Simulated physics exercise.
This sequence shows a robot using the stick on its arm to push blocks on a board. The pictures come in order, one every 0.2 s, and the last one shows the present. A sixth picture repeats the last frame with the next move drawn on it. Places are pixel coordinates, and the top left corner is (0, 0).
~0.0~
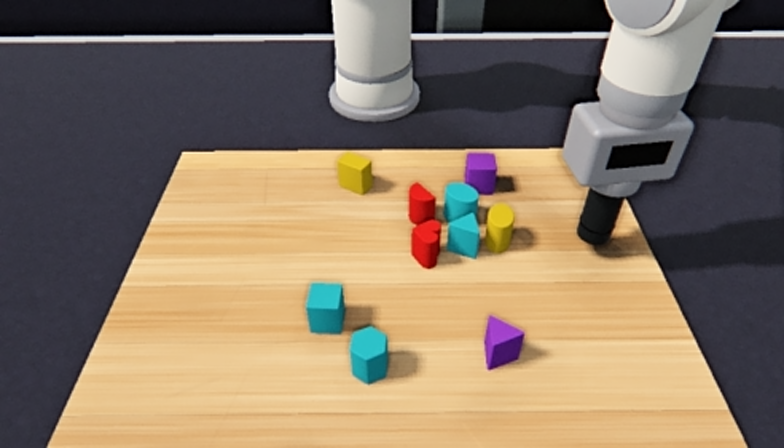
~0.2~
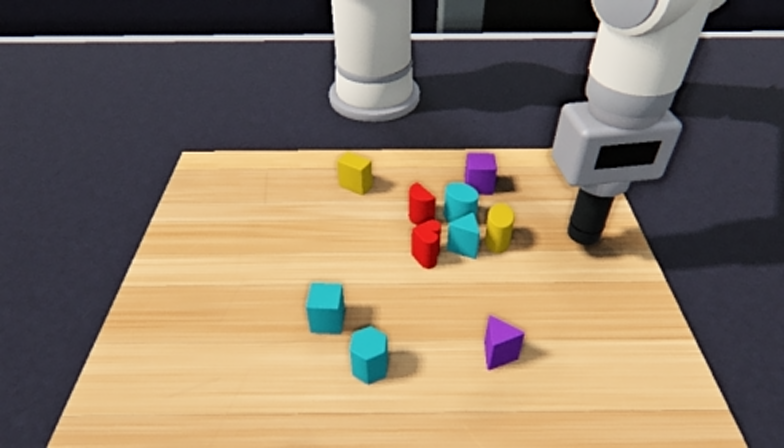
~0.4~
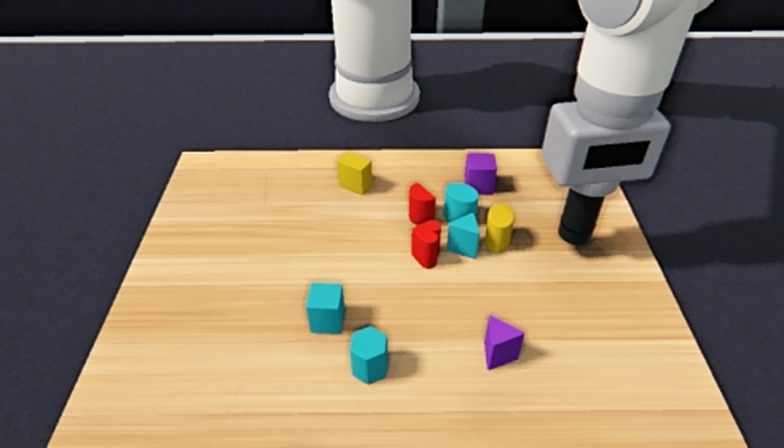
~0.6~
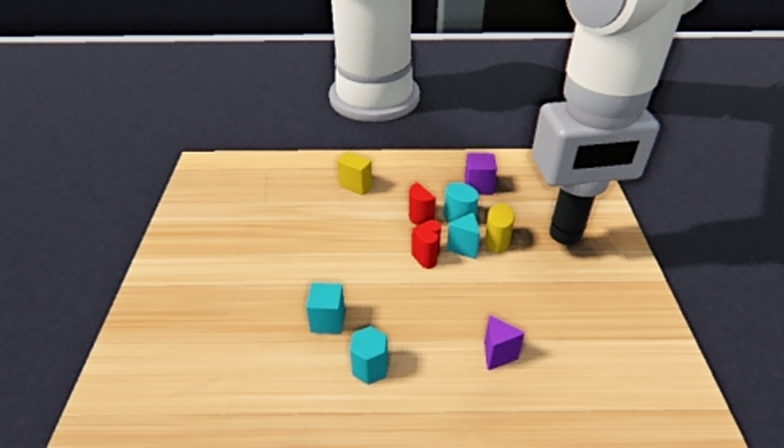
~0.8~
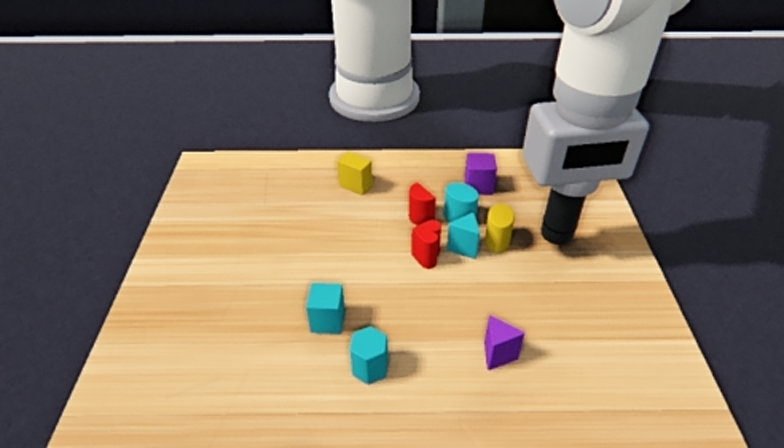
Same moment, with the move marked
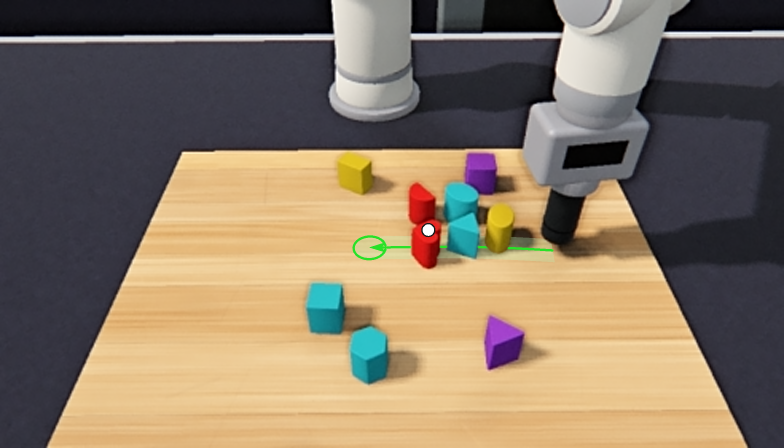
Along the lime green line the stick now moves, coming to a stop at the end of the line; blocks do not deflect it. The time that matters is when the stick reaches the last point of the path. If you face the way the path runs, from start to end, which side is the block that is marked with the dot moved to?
It's pushed left.
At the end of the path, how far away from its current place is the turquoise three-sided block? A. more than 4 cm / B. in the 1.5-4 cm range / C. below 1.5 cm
The answer is A.
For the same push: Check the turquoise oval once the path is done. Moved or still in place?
It travels a centimetre or more.
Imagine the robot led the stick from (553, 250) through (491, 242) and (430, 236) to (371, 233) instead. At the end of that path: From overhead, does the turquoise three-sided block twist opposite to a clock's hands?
Yes.
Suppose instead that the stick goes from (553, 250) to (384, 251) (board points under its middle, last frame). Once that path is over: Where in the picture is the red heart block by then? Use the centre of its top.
That would be at about pixel (364, 238).
Drawn move, from (553, 250) via (461, 247), ending at (370, 248); the dot is on the red heart block.
What follows on the original path. One third of the way, stick (493, 232); turquoise oval (458, 188); turquoise three-sided block (454, 221), turned 55° anticlockwise; yellow oval (472, 207), turned 45° clockwise.
Two thirds of the way, stick (431, 231); red heart block (407, 233), turned 80° anticlockwise; turquoise oval (453, 183); turquoise three-sided block (407, 213), turned 100° anticlockwise; yellow oval (452, 200), turned 100° clockwise.
At the end, stick (369, 232); red heart block (387, 240), turned 110° anticlockwise; turquoise oval (453, 183); turquoise three-sided block (359, 205), turned 40° anticlockwise; yellow oval (452, 200), turned 100° clockwise.
